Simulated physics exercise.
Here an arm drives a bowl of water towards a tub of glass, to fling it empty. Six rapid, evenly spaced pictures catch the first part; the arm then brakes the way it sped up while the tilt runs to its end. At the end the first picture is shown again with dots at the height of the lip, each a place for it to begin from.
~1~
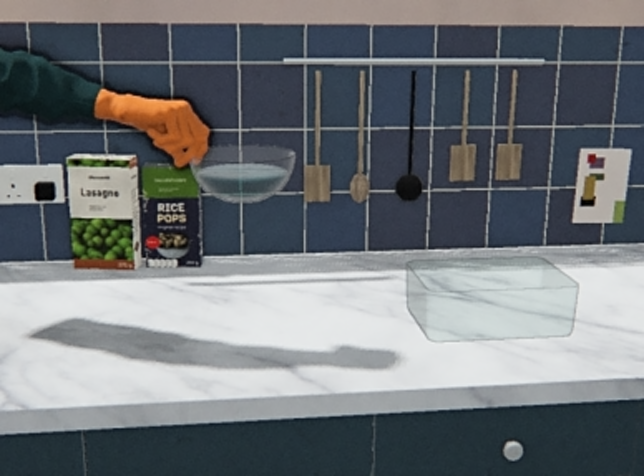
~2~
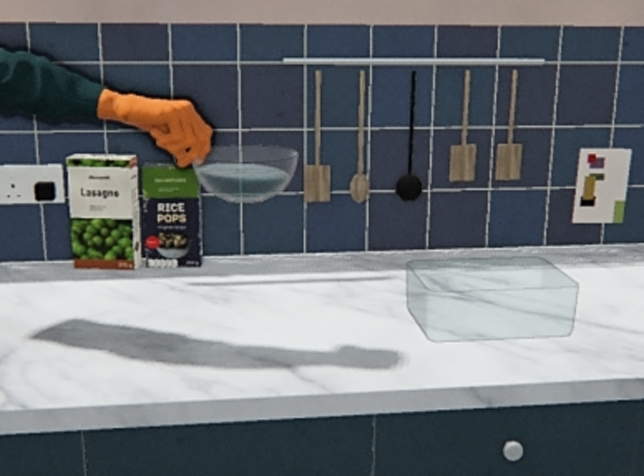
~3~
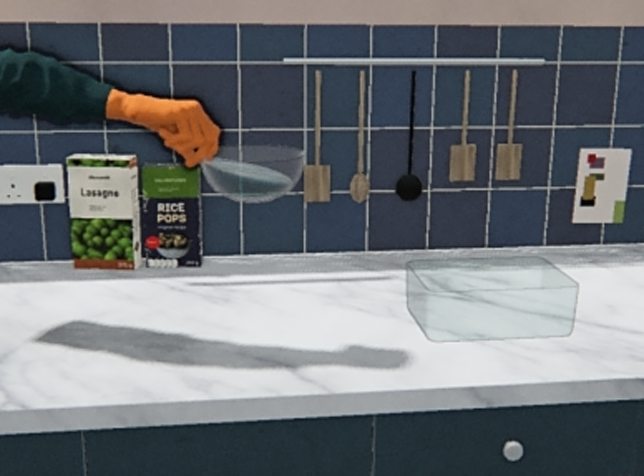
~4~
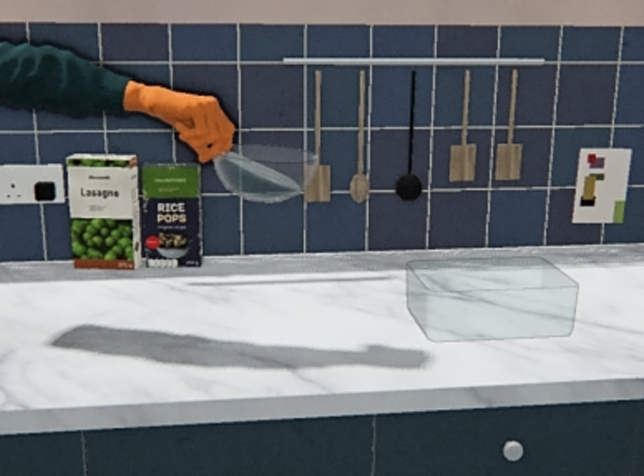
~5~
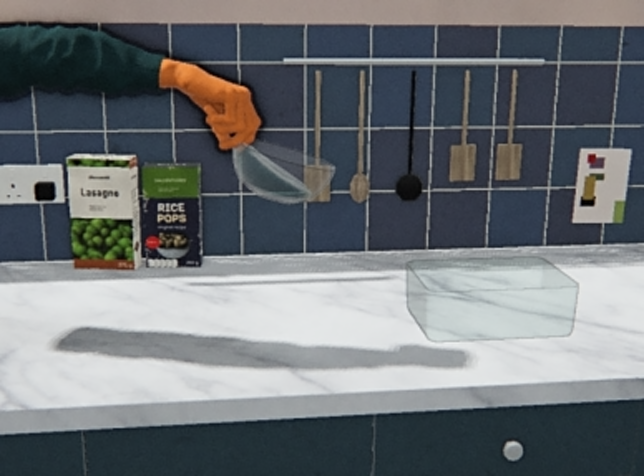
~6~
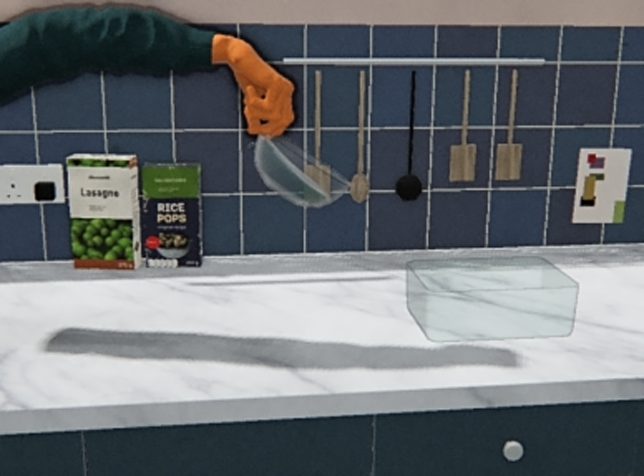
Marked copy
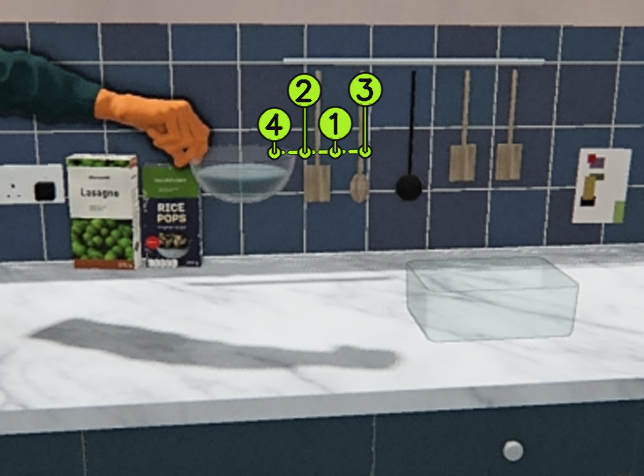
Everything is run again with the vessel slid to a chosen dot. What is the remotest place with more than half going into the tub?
4 will do.
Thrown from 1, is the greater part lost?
No.
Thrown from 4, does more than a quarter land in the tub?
Yes, clearly.
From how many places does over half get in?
All four.
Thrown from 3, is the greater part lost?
No.
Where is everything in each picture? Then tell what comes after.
Upright, lip at (293, 152); tub from (426, 341) to (572, 335); nothing has left yet, in the first frame.
Upright, lip at (296, 152); nothing has left yet, in the second frame.
Upright, lip at (303, 152); nothing has left yet, in the third frame.
Tipped about 4°, lip at (316, 155); nothing has left yet, in the fourth frame.
Tipped about 16°, lip at (333, 166); water is over the rim, down to (231, 144), in the fifth frame.
Tipped about 34°, lip at (348, 182); nothing has left yet, in the sixth frame.
In lime, 1 at (335, 151); 2 at (304, 152); 3 at (365, 151); 4 at (274, 152).
For place 1, about 67 % lands in the tub, 6 % falls short and 27 % goes beside or beyond.
For place 2, about 78 % lands in the tub, 6 % falls short and 16 % goes beside or beyond.
For place 3, about 83 % lands in the tub, 11 % falls short and 6 % goes beside or beyond.
For place 4, about 73 % lands in the tub, 15 % falls short and 12 % goes beside or beyond.
